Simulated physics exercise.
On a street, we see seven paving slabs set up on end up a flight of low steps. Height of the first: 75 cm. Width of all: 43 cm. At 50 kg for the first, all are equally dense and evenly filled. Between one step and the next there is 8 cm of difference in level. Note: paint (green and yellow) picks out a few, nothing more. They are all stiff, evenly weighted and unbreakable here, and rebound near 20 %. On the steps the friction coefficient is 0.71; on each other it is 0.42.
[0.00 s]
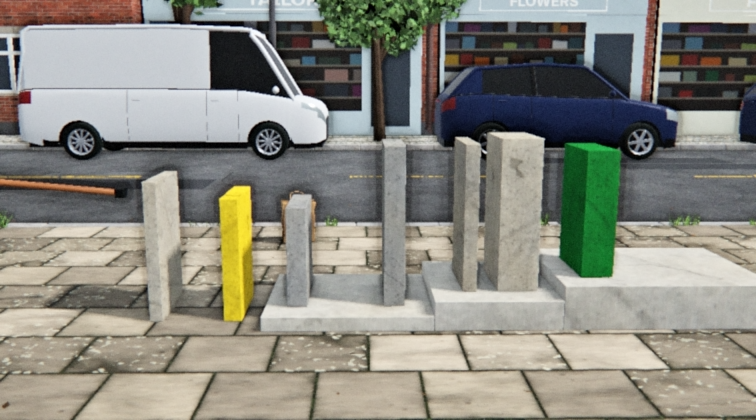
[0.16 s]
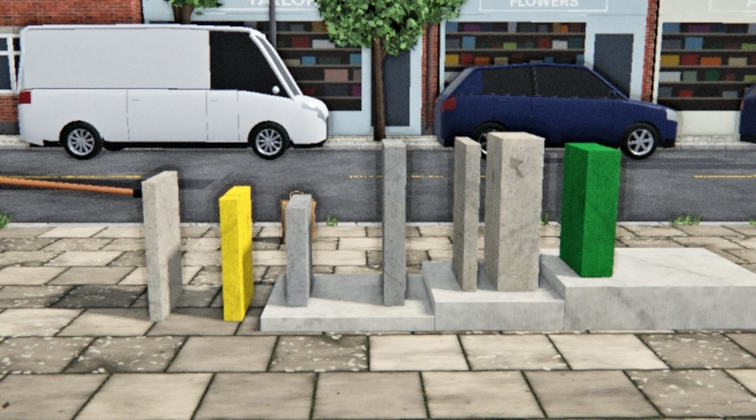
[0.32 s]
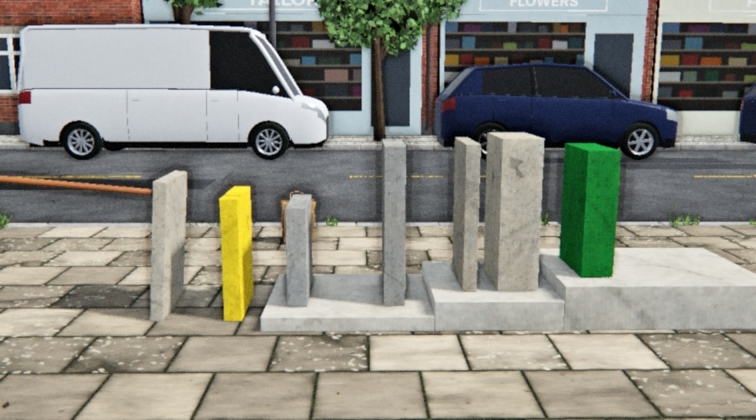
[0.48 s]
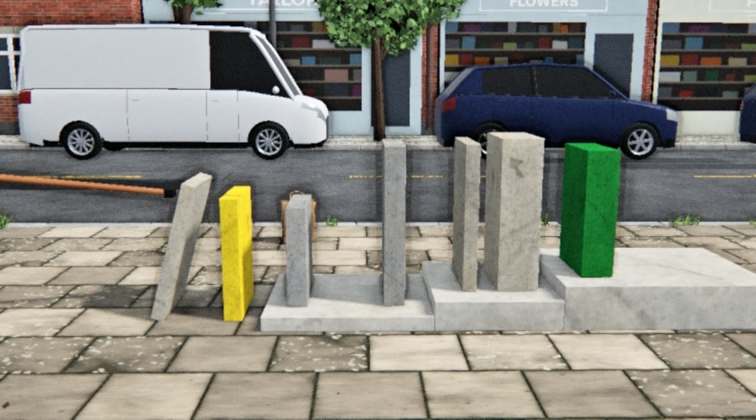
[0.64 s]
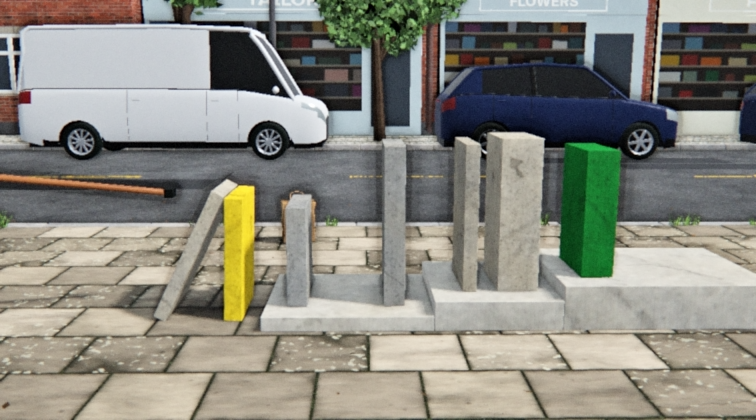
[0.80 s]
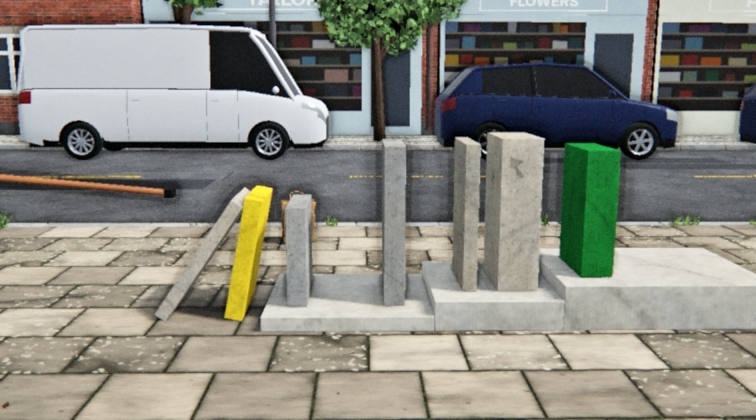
The clip opens on upright stone slabs, one yellow and one green, standing along a pavement as a pole moves in from the left. The pole pushes the first grey slab, then stops while that slab leans right against the yellow one, which tilts right; the green slab stays still.
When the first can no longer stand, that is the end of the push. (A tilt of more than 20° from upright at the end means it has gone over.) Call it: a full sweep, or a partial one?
A full sweep.
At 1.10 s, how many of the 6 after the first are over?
By then the count is 2.
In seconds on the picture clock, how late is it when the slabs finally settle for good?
That comes at about 3.0 s.
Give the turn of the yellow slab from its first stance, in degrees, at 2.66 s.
Tilt from start: Approx. 60 degrees.
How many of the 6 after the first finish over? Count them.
That makes 6 in total.
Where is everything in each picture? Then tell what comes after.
In the first frame (pixels give the middle of a visible side), pole end (118, 194) 16 cm from the first slab; green slab (601, 215); yellow slab (231, 261); none of the others has stirred.
Pole end (136, 194) 56 mm from the first slab; green slab (601, 215), in the second frame.
Pole end pushing; green slab (601, 215); none of the others has stirred, in the third frame.
Pole end (167, 194) stopped; green slab (601, 215); none of the others has stirred, in the fourth frame.
Pole end (167, 194) stopped; yellow slab (233, 261); none of the others has stirred, in the fifth frame.
Pole end (167, 194) stopped; yellow slab (243, 261) 11° from how it stood; green slab (601, 215); one has shifted, in the sixth frame.
After 1.10 s, 2 of the 6 other slabs over; yellow slab 40° from how it stood.
After 1.84 s, 3 of the 6 other slabs over; yellow slab 62° from how it stood.
After 2.66 s, 6 of the 6 other slabs over; yellow slab 62° from how it stood; green slab 58° from how it stood.
In the end (3.3 s), 6 of the 6 other slabs over; green slab lying flat; yellow slab 62° from how it stood. Not one is left standing. From the last view, middles, green slab near (664, 252), yellow slab near (293, 273).
